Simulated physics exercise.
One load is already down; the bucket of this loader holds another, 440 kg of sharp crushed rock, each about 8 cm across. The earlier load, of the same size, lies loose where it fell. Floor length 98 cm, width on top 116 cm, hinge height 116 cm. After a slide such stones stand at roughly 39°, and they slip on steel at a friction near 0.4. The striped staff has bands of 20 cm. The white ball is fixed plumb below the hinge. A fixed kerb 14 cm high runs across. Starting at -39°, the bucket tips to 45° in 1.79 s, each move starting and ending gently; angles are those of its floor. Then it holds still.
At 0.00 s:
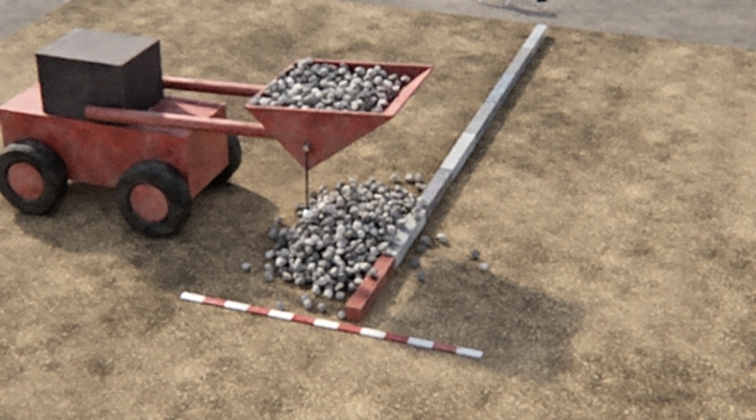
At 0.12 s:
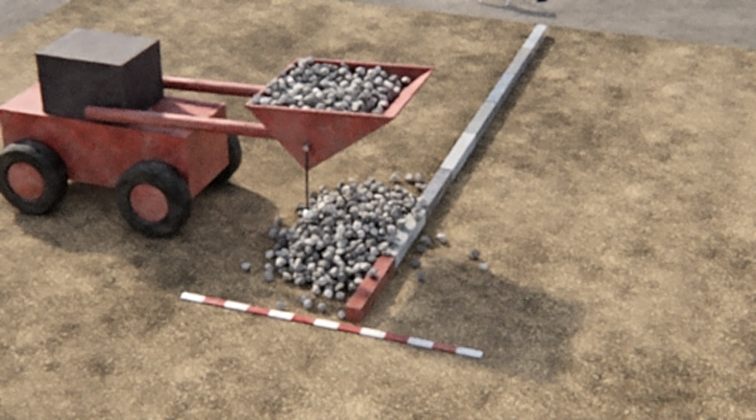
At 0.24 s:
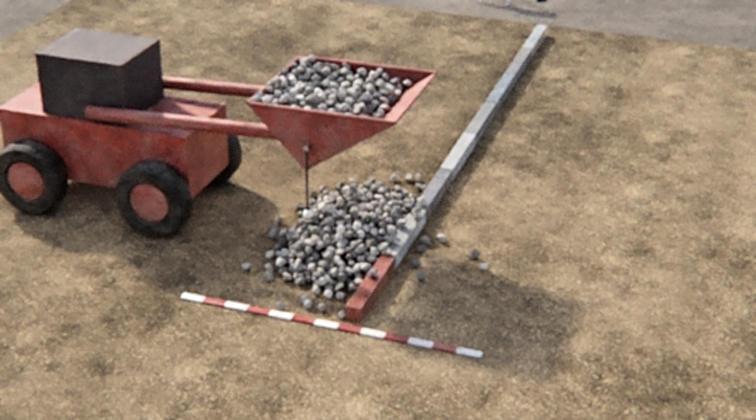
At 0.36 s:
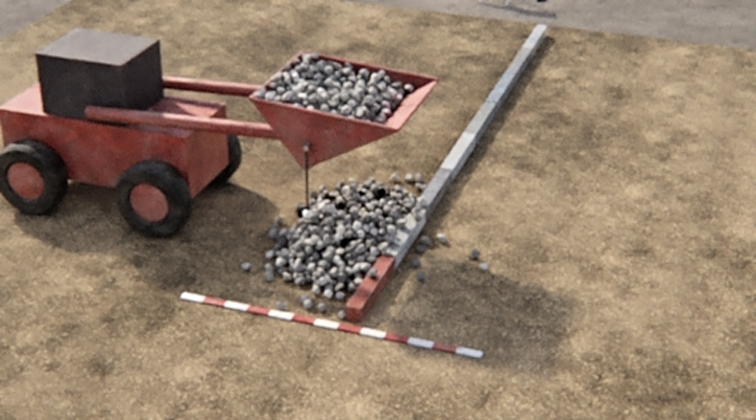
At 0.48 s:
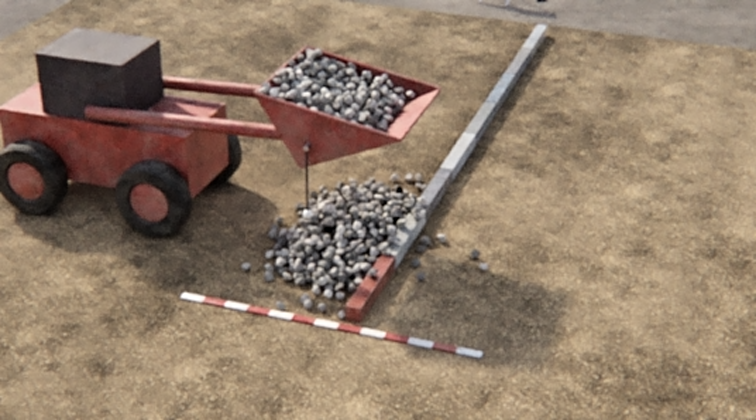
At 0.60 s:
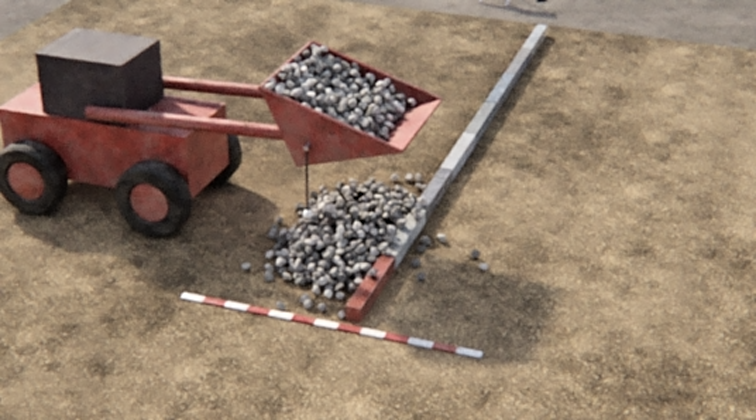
At first, a red loader on the left holds a bucket of grey stones raised above a loose pile lying against a low kerb. The bucket then slowly tilts forward, its lip lowering toward the right as the stones inside shift slightly, while the loader's body and the pile below stay still.
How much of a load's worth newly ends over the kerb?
Close to 79 parts in a hundred.
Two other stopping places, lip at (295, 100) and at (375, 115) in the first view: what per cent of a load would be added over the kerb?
About 0 and 50 per cent.
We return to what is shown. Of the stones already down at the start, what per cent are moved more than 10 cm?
About 0 per cent.
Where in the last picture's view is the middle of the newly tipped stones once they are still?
Their middle is at about (434, 243).
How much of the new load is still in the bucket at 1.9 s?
About 30 per cent.
After 1.3 s the floor is at 32°; in per cent of one load, 99 in the bucket, 100 on this side of the kerb, 1 over the kerb; the foremost stones are at (438, 250).
After 1.9 s the floor is at 45°; in per cent of one load, 29 in the bucket, 127 on this side of the kerb, 44 over the kerb; the foremost stones are at (474, 258).
After 2.2 s the floor is at 45°; in per cent of one load, 2 in the bucket, 123 on this side of the kerb, 75 over the kerb; the foremost stones are at (530, 269).
After 5.0 s the floor is at 45°; in per cent of one load, 0 in the bucket, 120 on this side of the kerb, 80 over the kerb; the foremost stones are at (568, 267). Net gain over the kerb, 79.
